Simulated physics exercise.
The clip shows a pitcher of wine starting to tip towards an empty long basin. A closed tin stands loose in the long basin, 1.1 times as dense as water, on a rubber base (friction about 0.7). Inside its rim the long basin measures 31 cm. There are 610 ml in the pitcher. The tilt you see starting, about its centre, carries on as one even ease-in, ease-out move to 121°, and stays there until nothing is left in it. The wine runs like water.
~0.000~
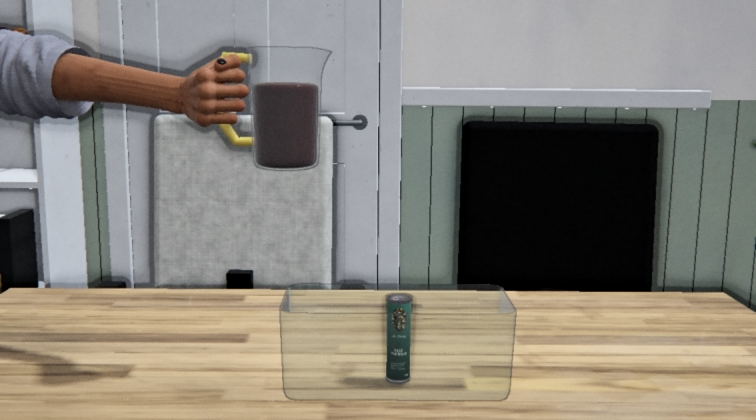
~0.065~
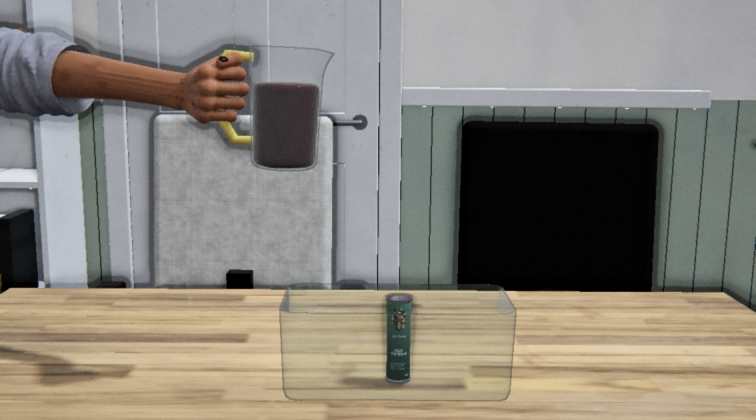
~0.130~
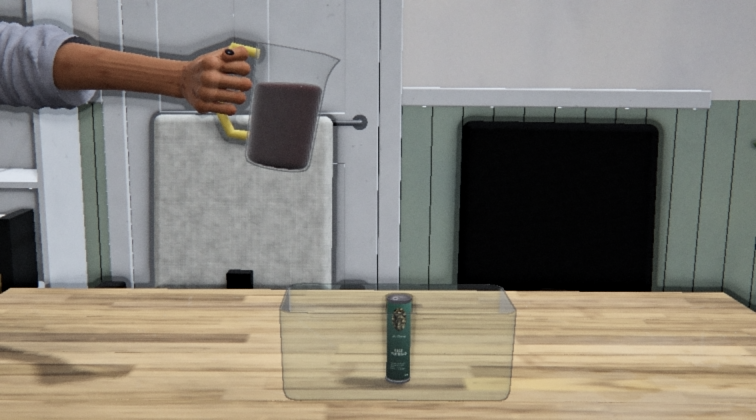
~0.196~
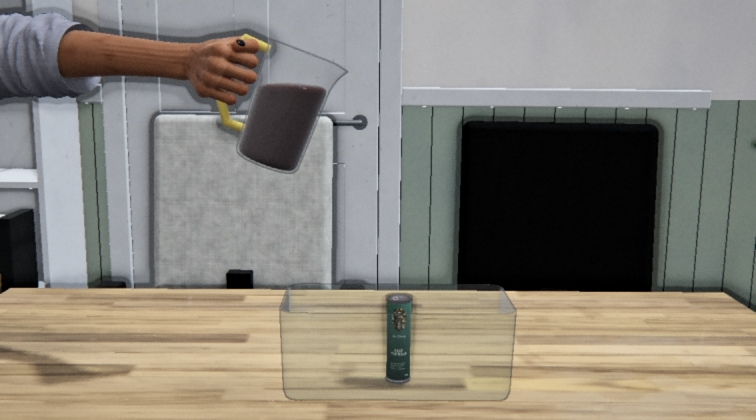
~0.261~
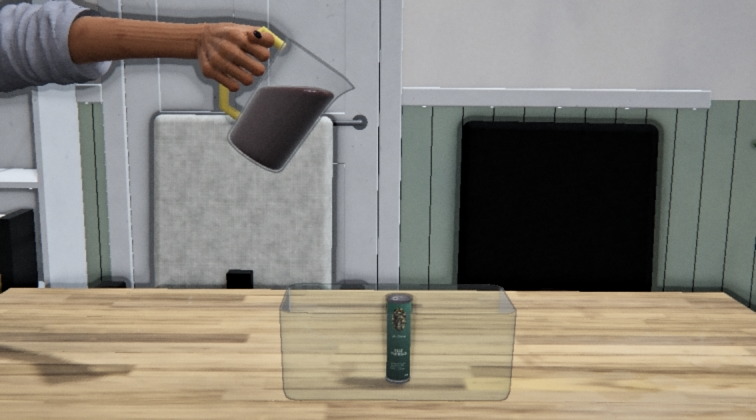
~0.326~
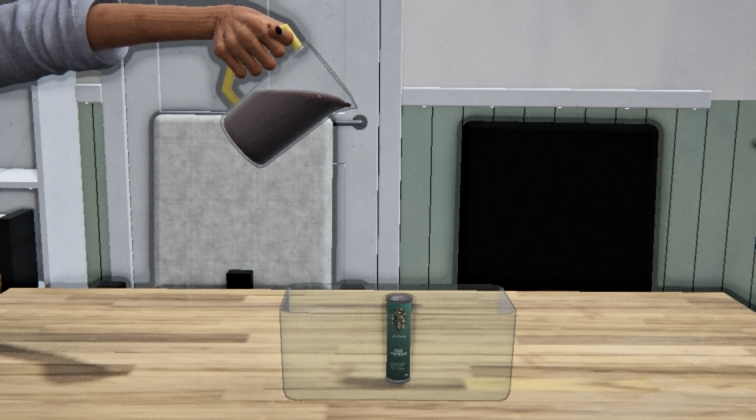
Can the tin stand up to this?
The tin remains upright.
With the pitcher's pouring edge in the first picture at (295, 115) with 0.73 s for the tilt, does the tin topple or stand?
Then it remains upright.
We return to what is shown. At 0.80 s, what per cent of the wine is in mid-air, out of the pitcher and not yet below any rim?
Some 34 per cent.
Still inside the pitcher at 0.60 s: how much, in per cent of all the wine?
About 60 per cent.
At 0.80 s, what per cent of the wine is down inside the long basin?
Near 58 in a hundred.
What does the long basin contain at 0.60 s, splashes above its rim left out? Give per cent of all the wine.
Near 3 in a hundred.
By 0.60 s the tilt is 111° and 60 per cent is still to pour; the tin stands where it began.
By 0.80 s the tilt is 121° and 8 per cent is still to pour; the tin stands where it began.
By 1.00 s the tilt is 121° and 0 per cent is still to pour; the tin stands where it began.
By 1.23 s the tilt is 121° and 0 per cent is still to pour; the tin stands where it began.
At rest the tin stands where it began.
